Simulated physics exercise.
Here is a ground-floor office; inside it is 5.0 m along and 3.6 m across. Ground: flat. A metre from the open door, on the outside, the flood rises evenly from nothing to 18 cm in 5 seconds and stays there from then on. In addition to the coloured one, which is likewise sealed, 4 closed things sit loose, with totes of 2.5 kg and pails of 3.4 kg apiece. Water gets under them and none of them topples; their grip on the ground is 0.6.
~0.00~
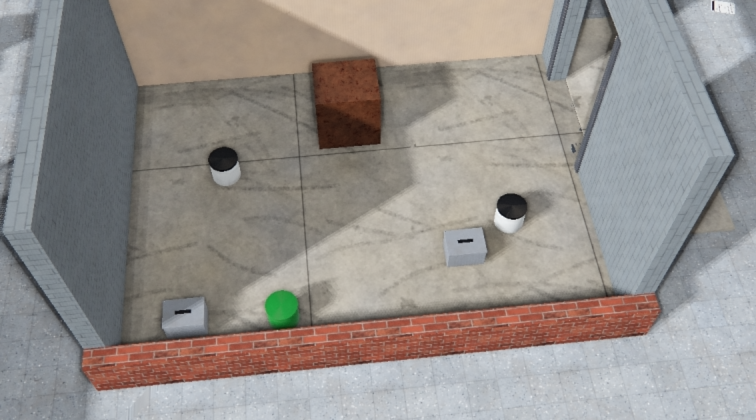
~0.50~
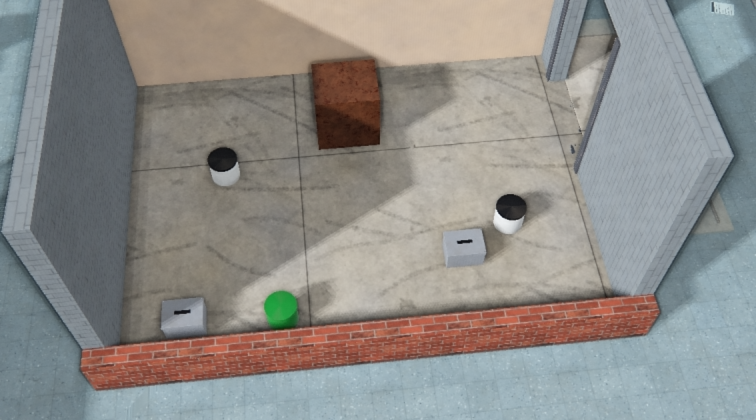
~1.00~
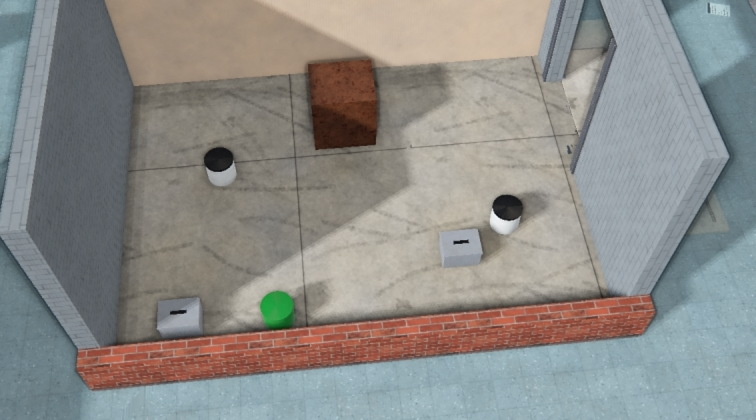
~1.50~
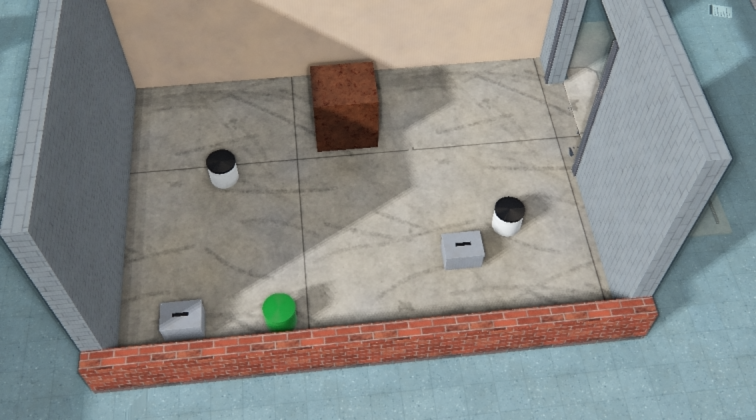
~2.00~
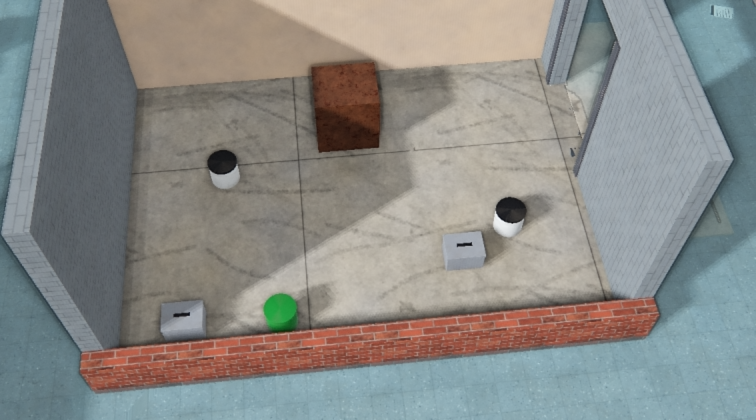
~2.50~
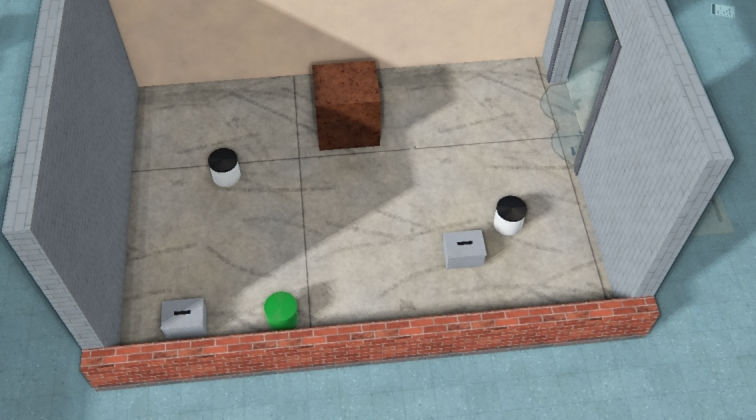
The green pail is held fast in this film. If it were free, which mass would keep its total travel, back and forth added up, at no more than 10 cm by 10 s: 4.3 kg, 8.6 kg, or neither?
Heavier choice only.
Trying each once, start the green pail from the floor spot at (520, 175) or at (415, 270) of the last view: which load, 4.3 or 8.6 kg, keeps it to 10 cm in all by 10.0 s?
Well, at the first spot you need the heavier weight, and at the second either weight will do.
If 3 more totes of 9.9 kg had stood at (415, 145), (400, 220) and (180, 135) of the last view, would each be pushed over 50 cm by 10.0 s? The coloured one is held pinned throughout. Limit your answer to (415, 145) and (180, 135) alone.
Note, in sequence: Exceeded, not exceeded.
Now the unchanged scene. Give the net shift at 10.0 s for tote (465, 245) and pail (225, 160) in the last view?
One is off by 0 cm, the other by 5 cm, in the order asked.
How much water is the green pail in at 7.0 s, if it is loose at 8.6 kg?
Something like 2 centimetres.
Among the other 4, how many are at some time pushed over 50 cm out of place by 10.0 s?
The number is 0.
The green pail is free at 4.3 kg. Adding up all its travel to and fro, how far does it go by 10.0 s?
I'd say roughly 30 centimetres in all.
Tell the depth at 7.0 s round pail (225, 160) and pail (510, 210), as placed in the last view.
Close to 2 and 2 centimetres.
After 3.5 s the green pail would be 0 cm from its start with 4.3 kg and 0 cm from its start with 8.6 kg; 0 cm of water round it then.
After 4.5 s the green pail would be 0 cm from its start with 4.3 kg and 0 cm from its start with 8.6 kg; 0 cm of water round it then.
After 7.0 s the green pail would be 0 cm from its start with 4.3 kg and 0 cm from its start with 8.6 kg; 2 cm of water round it then.
After 10.0 s the green pail would be 33 cm from its start with 4.3 kg and 0 cm from its start with 8.6 kg; 5 cm of water round it then.
